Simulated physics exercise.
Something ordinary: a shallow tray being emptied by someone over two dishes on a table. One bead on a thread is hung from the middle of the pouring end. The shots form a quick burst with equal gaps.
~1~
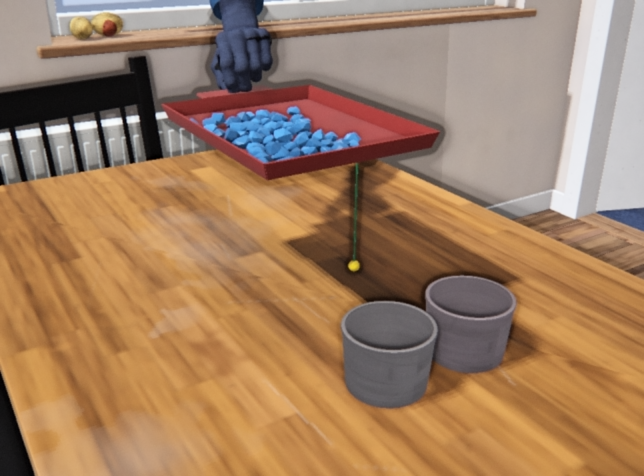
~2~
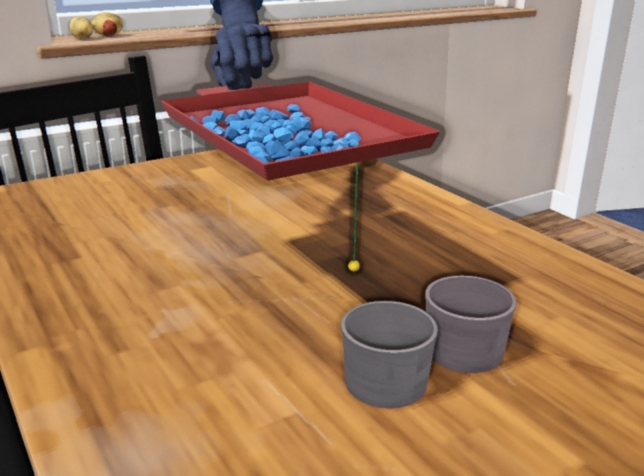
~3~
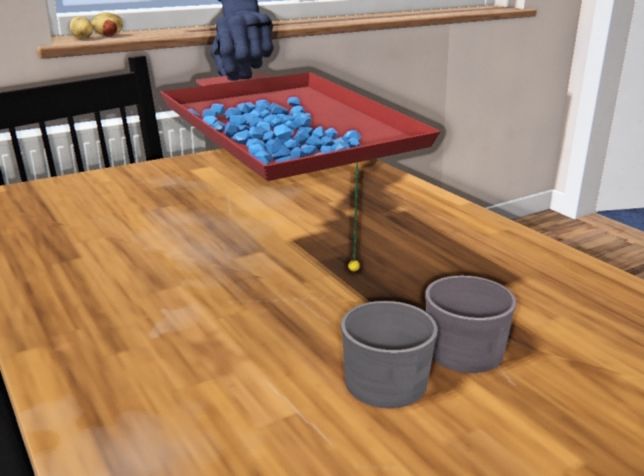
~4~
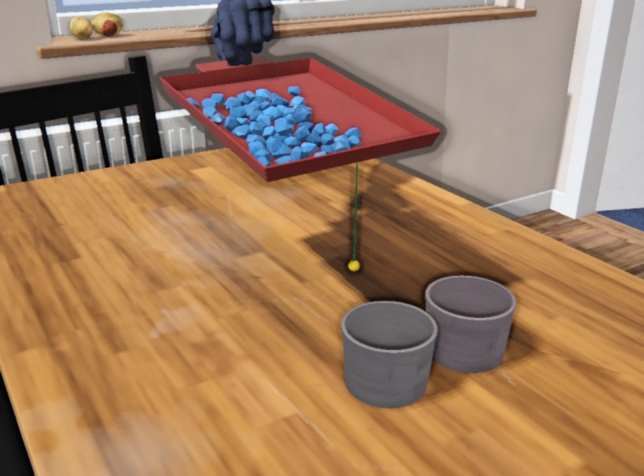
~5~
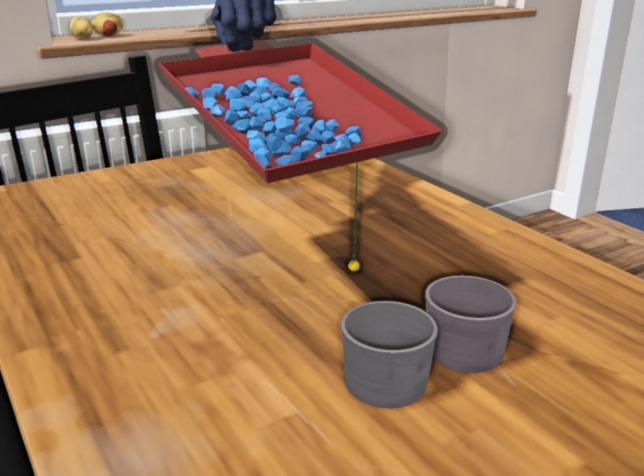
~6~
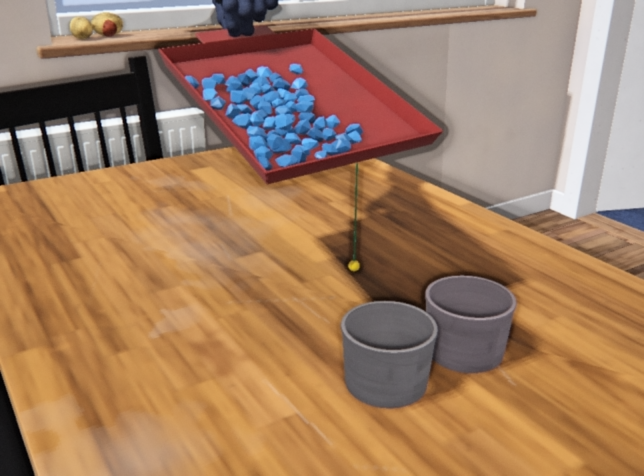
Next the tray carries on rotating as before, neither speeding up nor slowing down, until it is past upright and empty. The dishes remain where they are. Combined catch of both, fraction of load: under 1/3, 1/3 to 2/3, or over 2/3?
Under 1/3.
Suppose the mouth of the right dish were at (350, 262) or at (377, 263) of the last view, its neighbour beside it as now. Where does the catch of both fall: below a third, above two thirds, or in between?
Trial 1 - below one third. Trial 2 - under a third.
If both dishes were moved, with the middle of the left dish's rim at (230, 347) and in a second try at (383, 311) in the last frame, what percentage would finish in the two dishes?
Near 60 % and 30 %.
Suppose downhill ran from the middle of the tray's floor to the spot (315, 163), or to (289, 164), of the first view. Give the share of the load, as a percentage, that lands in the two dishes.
10 % and 0 %.
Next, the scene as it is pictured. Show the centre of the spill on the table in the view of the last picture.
I'd put the middle somewhere around (312, 373) in the last picture.
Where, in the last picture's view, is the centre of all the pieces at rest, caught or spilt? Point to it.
I'd say the middle ends up at about (326, 374).
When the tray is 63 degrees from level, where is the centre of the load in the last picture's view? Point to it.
Around (307, 130).
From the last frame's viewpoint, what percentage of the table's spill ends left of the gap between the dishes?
It comes to about 100 percent.
Shortly afterwards, tray tipped steeply; all but a few on the tray; only a few in the left dish; only a few outside both; only a few in the air.
Next, tray tipped past a quarter turn; a little on the tray; a little in the left dish; near half outside both; near a quarter in the air.
Some moments later, tray tipped past a quarter turn; a little in the left dish; the bulk outside both.
In the end, tray tipped past a quarter turn; a little in the left dish; none at all in the right dish; the bulk outside both.
